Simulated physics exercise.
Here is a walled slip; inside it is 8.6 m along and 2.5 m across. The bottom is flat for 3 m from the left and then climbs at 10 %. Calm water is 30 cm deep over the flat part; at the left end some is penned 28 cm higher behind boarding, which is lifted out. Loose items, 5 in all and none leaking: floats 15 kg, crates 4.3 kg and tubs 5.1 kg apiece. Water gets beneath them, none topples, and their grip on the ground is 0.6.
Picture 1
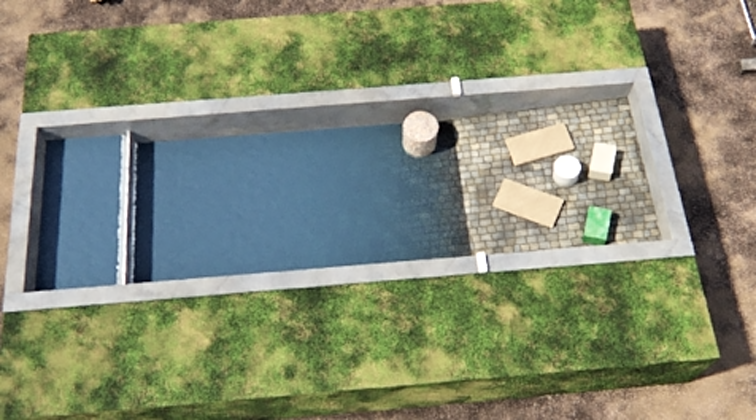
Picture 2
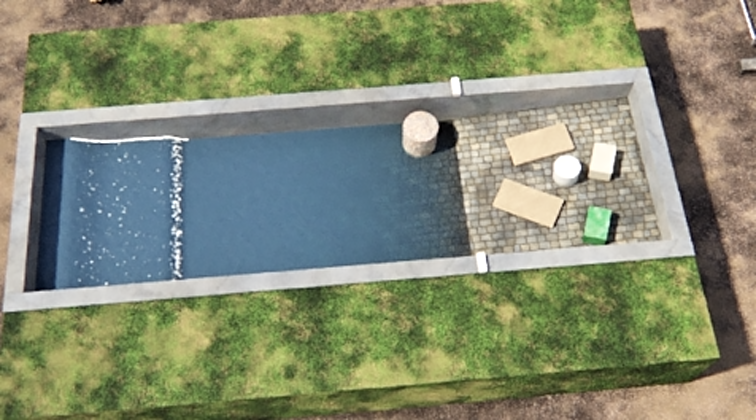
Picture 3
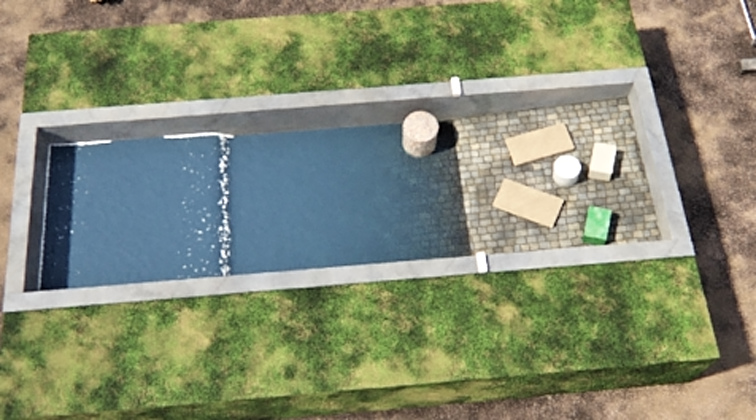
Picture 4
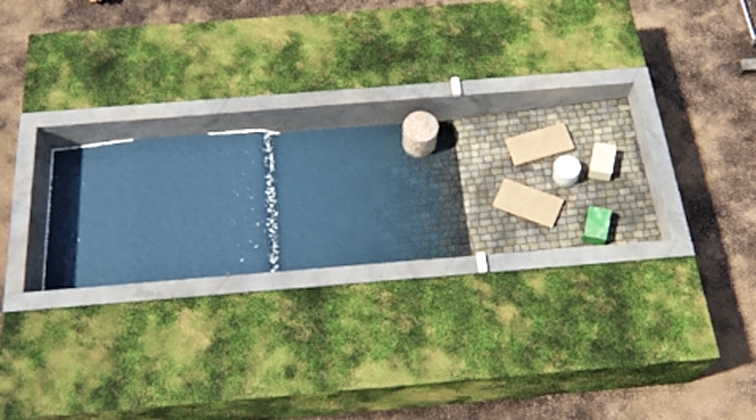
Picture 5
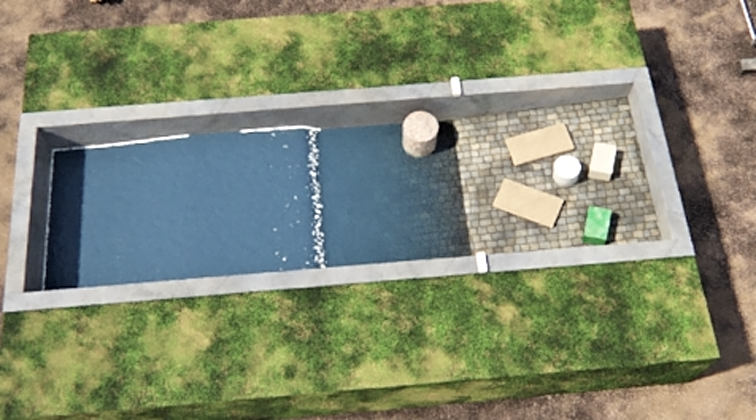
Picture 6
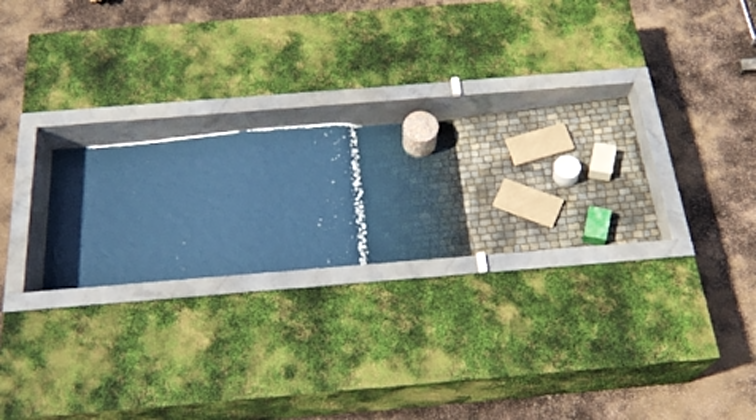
In the video, water penned behind a board at the left of a walled basin is released, and a white foaming line moves rightward across the pool toward a round block, while the crates and other items on the paving stay still.
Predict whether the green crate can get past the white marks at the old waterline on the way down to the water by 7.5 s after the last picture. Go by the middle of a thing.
The green crate falls short.
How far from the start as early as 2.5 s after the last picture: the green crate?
About 60 cm.
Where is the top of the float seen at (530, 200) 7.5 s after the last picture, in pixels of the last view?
Around (293, 206).
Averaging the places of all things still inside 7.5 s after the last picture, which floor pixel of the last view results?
At about (402, 215).
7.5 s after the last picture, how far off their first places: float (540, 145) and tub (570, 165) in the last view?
In that order: 300 cm, 150 cm.
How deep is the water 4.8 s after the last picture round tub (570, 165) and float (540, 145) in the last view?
Roughly 5 and 9 cm.
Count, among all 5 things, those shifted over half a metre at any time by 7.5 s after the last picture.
That makes 5.
Then, 0.6 s after the last picture the green crate is near (600, 222), 0.0 m from its start, aground; 0 of 5 are over the mark; 0 afloat.
Then, 2.5 s after the last picture the green crate is near (643, 210), 0.6 m from its start, aground; 0 of 5 are over the mark; 2 afloat.
Then, 4.8 s after the last picture the green crate is near (561, 165), 1.0 m from its start, aground; 1 of 5 are over the mark; 4 afloat.
Then, 7.5 s after the last picture the green crate is near (526, 163), 1.3 m from its start, aground; 4 of 5 are over the mark; 3 afloat.
